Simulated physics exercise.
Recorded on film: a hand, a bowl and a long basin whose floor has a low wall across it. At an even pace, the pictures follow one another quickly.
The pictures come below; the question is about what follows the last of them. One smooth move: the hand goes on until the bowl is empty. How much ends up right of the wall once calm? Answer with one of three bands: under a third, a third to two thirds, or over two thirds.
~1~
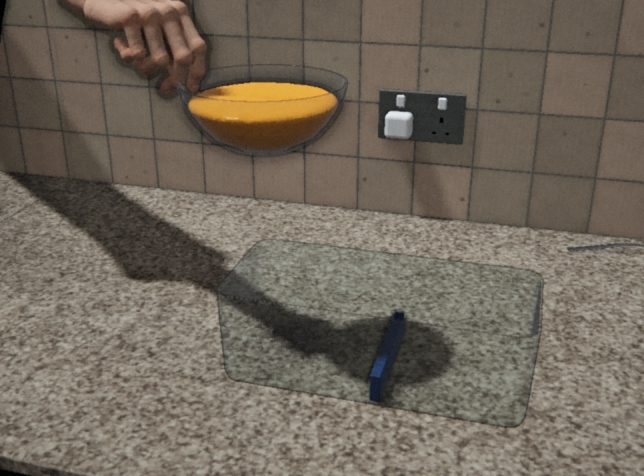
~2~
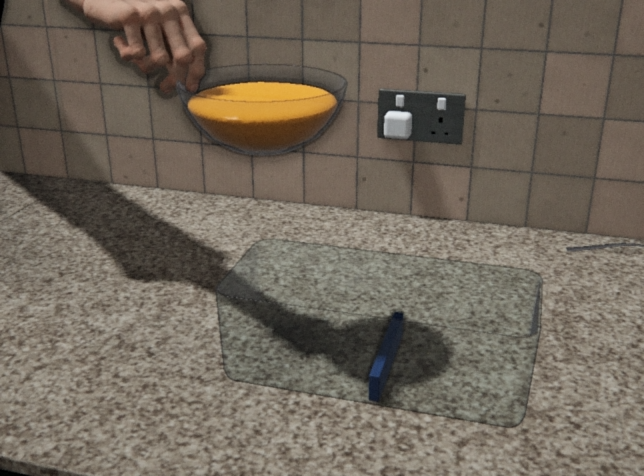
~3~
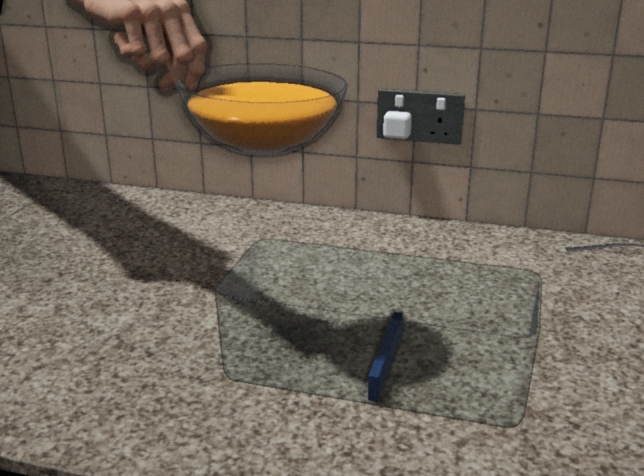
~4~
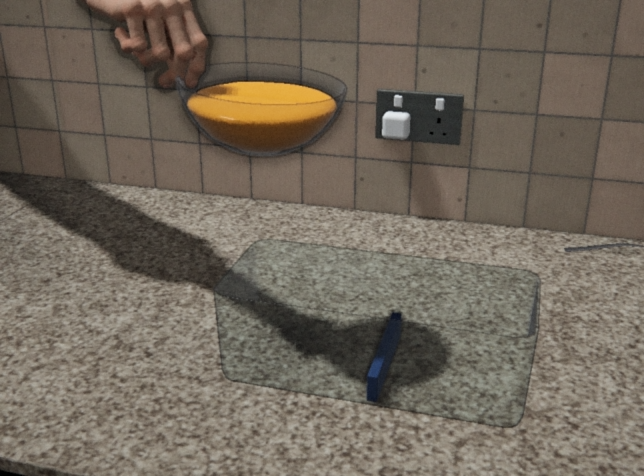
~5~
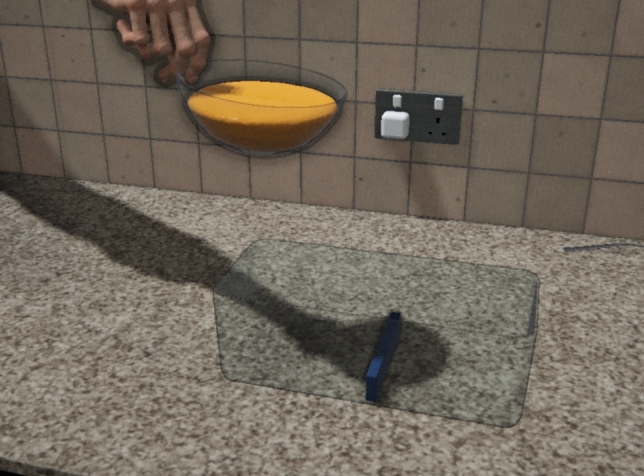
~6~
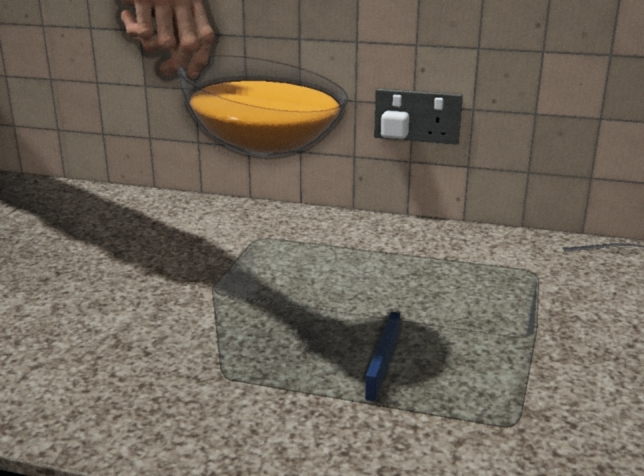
A third to two thirds.
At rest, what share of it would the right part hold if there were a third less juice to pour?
I'd reckon close to 45 %.
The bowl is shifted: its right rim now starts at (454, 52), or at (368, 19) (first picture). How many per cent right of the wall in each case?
It comes to 65 % the first time and 80 % the second.
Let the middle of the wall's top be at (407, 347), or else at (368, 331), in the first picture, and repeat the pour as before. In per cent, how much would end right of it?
My guess is some 40 percent the first time and some 80 percent the second.
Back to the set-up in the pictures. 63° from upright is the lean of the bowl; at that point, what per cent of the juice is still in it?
Around 40 in a hundred.
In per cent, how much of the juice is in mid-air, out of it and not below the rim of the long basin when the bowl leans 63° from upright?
It's close to 50 per cent.
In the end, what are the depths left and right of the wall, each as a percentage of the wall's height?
Once it is still, the left part shows 30 per cent and the right part 50.
A moment on, the bowl is tipped part way and 40 per cent is still to pour, 3 is left of the wall and 7 right of it.
Next, the bowl is tipped on its side and 2 per cent is still to pour, 29 is left of the wall and 59 right of it.
Then the bowl is tipped on its side and 0 per cent is still to pour, 39 is left of the wall and 59 right of it.
Later the bowl is tipped on its side and 0 per cent is still to pour, 39 is left of the wall and 59 right of it.
Finally, 39 per cent lies left of the wall, 60 right of it and 1 outside.
